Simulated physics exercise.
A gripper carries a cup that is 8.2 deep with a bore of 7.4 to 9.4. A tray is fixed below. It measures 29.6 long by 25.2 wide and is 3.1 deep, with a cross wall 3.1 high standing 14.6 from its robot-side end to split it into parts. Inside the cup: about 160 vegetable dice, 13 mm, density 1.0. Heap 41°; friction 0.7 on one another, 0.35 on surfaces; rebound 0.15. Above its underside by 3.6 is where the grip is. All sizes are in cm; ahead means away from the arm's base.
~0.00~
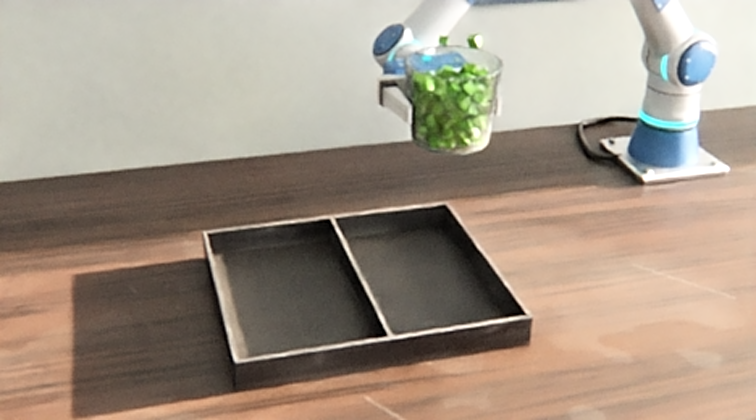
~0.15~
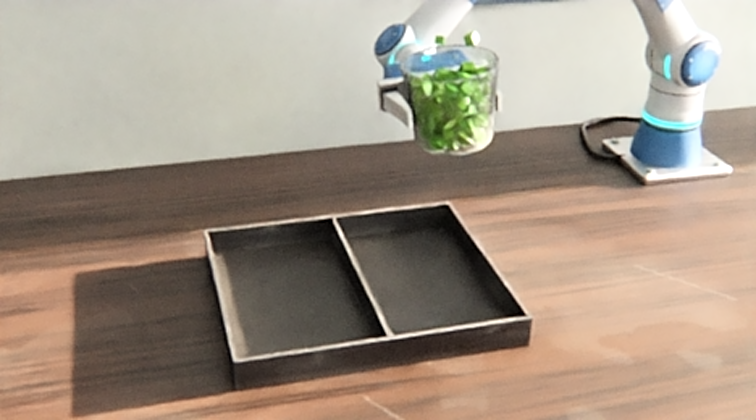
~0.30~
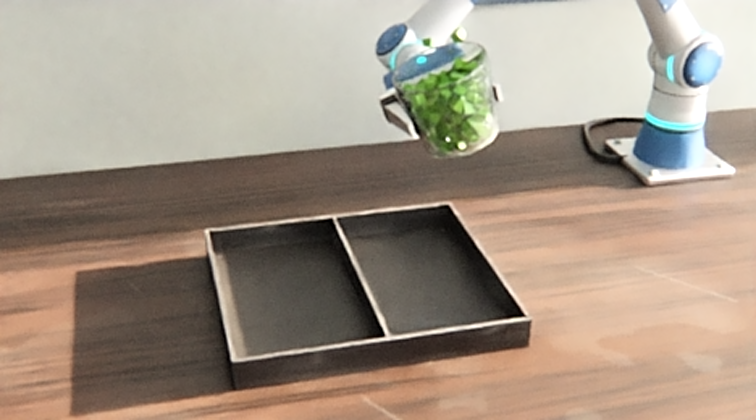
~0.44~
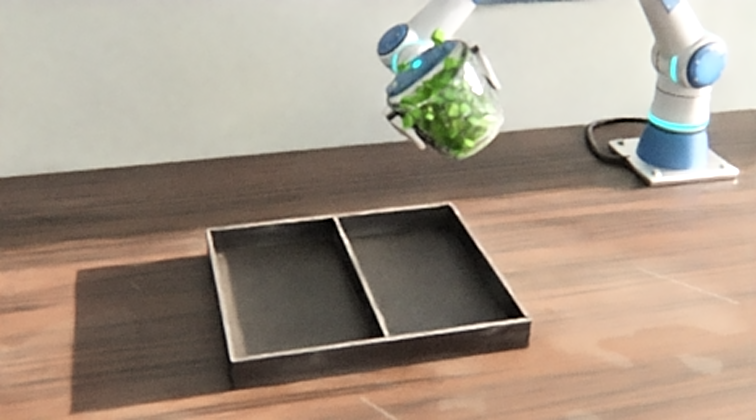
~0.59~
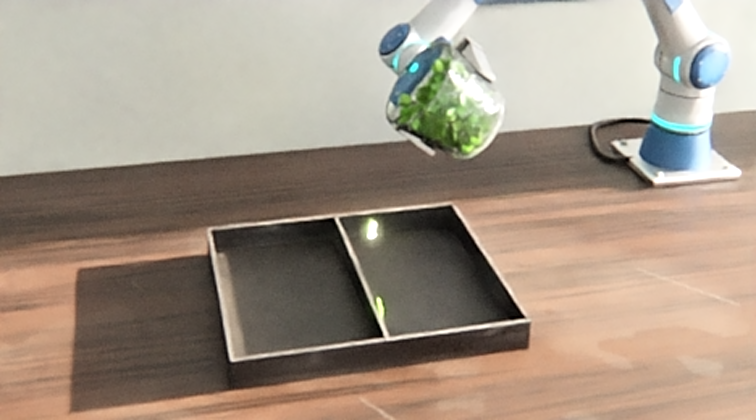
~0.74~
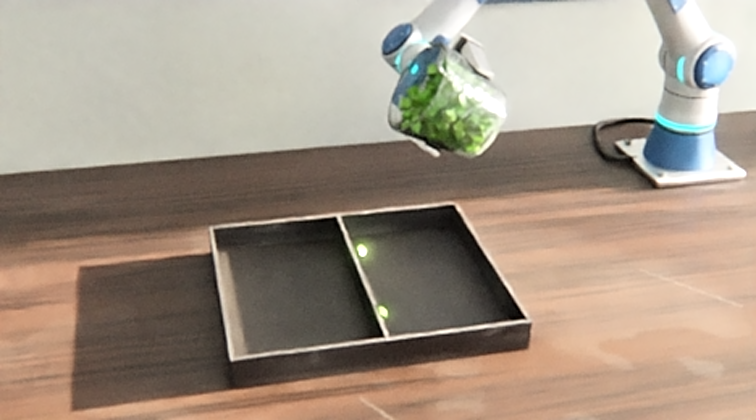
A robot arm tilts a clear cup of green pieces, and two drop into the tray.
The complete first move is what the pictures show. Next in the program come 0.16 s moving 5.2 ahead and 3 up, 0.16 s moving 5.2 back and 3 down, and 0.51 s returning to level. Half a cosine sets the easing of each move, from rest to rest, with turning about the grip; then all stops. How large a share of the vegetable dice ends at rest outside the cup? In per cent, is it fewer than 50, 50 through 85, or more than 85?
Fewer than 50 per cent.
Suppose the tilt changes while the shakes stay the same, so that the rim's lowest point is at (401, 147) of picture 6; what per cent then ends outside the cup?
85 percent or so.
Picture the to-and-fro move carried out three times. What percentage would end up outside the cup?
It would then be around 55 per cent.
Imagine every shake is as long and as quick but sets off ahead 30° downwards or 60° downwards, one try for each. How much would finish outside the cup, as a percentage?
Near 10 and 5 percent respectively.
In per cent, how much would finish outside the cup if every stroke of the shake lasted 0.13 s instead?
55 %.
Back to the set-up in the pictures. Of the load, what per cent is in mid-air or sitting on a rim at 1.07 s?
Around 24 per cent of the load.
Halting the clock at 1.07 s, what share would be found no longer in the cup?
25 %.
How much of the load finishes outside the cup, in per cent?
I'd guess near 25 per cent.
After 1.07 s, tilted 57° forward, highest piece 24 above the table; 117 in the cup, 2 in the robot-side part, 37 in flight or on a rim.
After 1.40 s, tilted 14° forward, highest piece 26 above the table; 115 in the cup, 29 in the far-side part, 12 in the robot-side part.
After 1.77 s, level, highest piece 27 above the table; 115 in the cup, 29 in the far-side part, 12 in the robot-side part.
After 2.82 s, level, highest piece 27 above the table; 115 in the cup, 29 in the far-side part, 12 in the robot-side part.
At rest, 115 in the cup, 29 in the far-side part, 12 in the robot-side part. That is 26 % outside the cup.
